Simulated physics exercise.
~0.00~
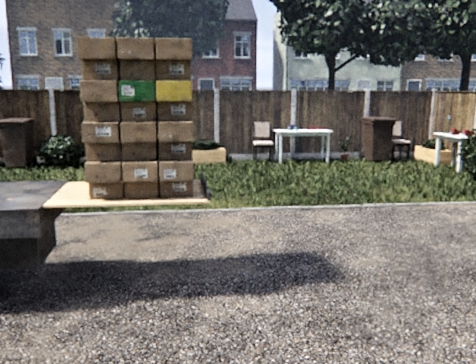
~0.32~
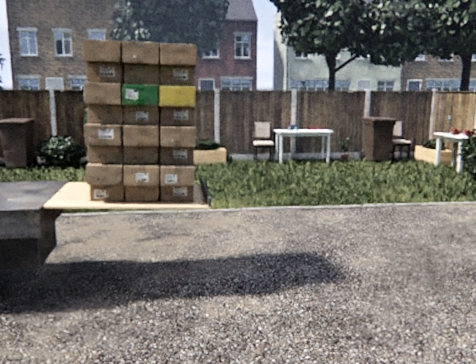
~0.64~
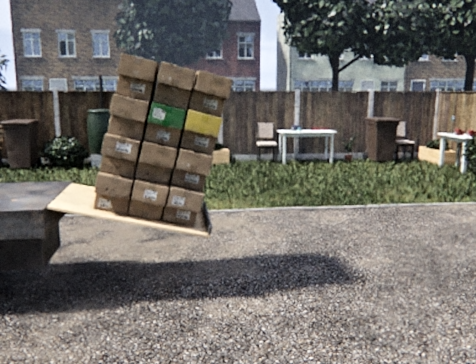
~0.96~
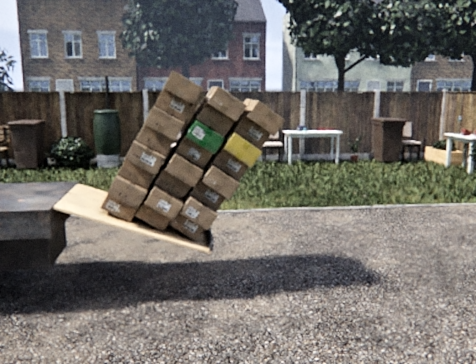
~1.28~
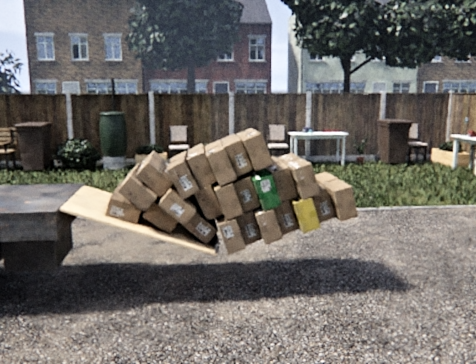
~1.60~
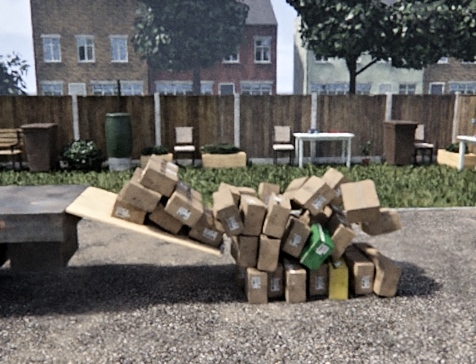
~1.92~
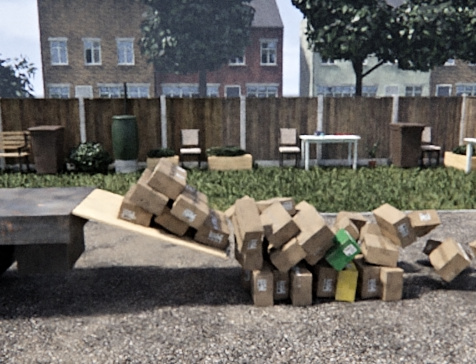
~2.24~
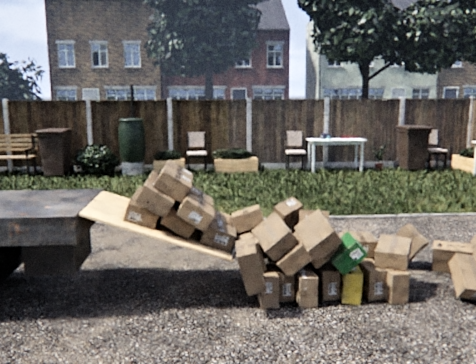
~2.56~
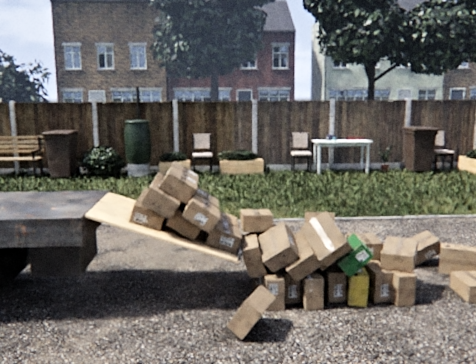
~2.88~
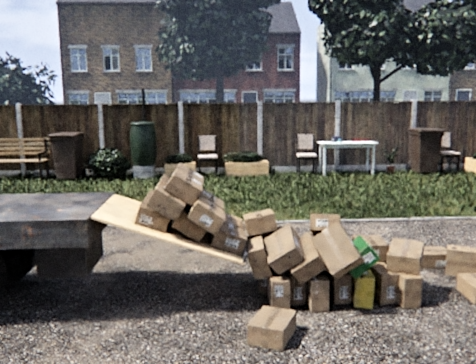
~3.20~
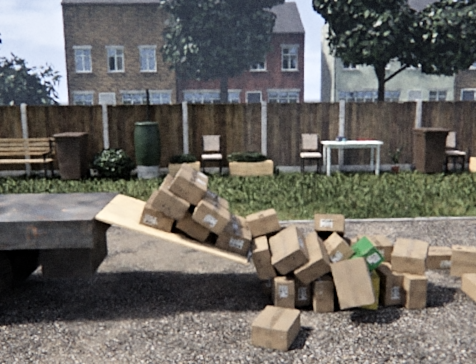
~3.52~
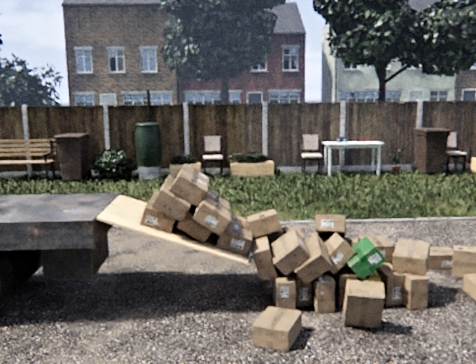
In the video, a stack of brown boxes with one green and one yellow box stands on a flap that tilts down to the right, making the stack lean and topple; most boxes end scattered on the gravel, while a smaller cluster stays on the sloping flap.
